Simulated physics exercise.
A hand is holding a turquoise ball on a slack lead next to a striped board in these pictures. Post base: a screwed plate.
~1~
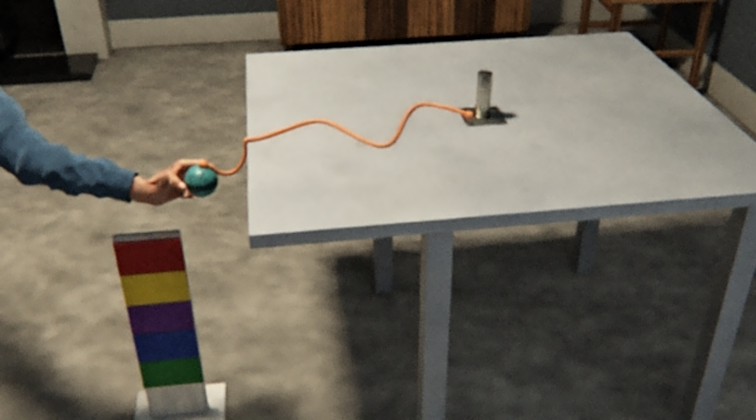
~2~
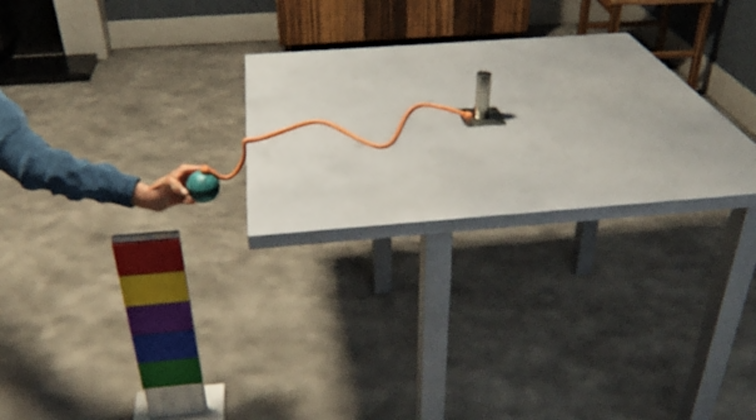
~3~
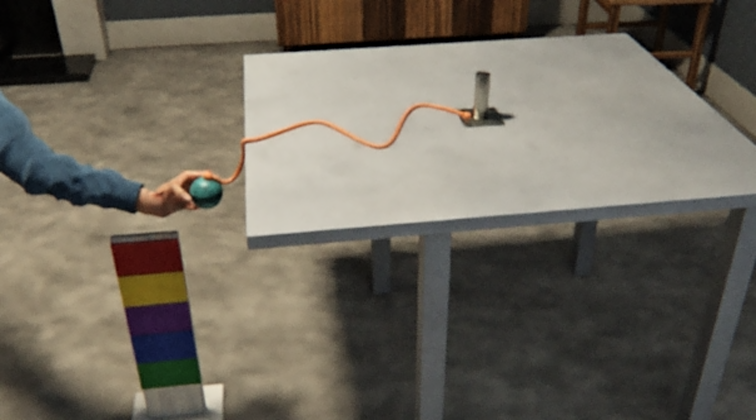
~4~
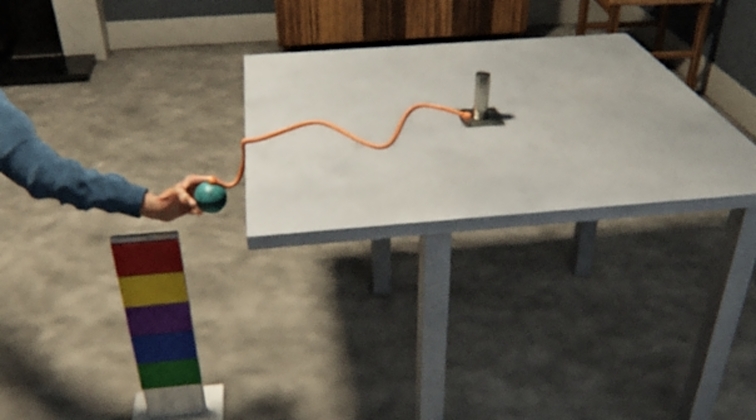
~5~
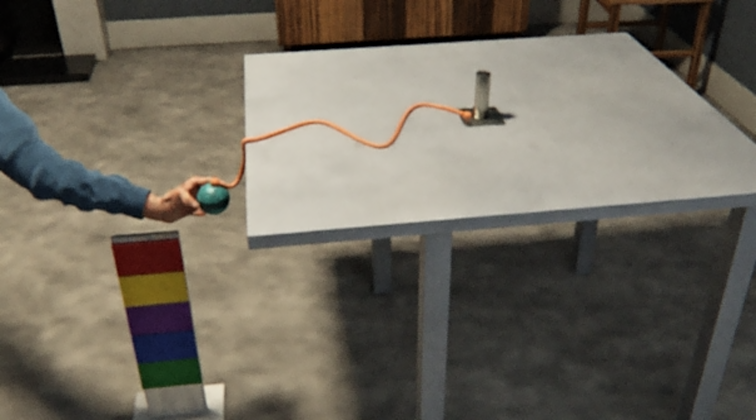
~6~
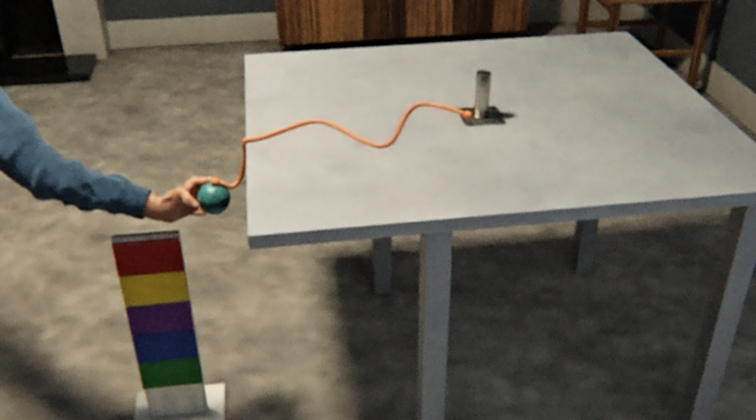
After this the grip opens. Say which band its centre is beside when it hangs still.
Its centre is beside the purple band.
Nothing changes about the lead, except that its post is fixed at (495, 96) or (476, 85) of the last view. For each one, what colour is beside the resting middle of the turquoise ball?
Taking them in turn: Yellow; yellow.
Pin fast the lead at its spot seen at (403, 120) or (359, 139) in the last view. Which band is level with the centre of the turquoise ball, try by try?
In order: Yellow; red.
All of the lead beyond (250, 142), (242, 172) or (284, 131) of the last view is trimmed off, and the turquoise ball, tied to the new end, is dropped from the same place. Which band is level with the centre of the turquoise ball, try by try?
It would be red; yellow; none, it hangs higher.
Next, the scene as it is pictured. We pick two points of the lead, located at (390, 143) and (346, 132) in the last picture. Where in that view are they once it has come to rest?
First: (324, 134). Second: (264, 142).
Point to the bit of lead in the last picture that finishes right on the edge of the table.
That spot is near (335, 126).
Early on, ball near (265, 299); level with purple.
Midway, ball near (255, 302); level with purple.
Finally, ball near (261, 302); level with purple. Its middle rests at the purple band.
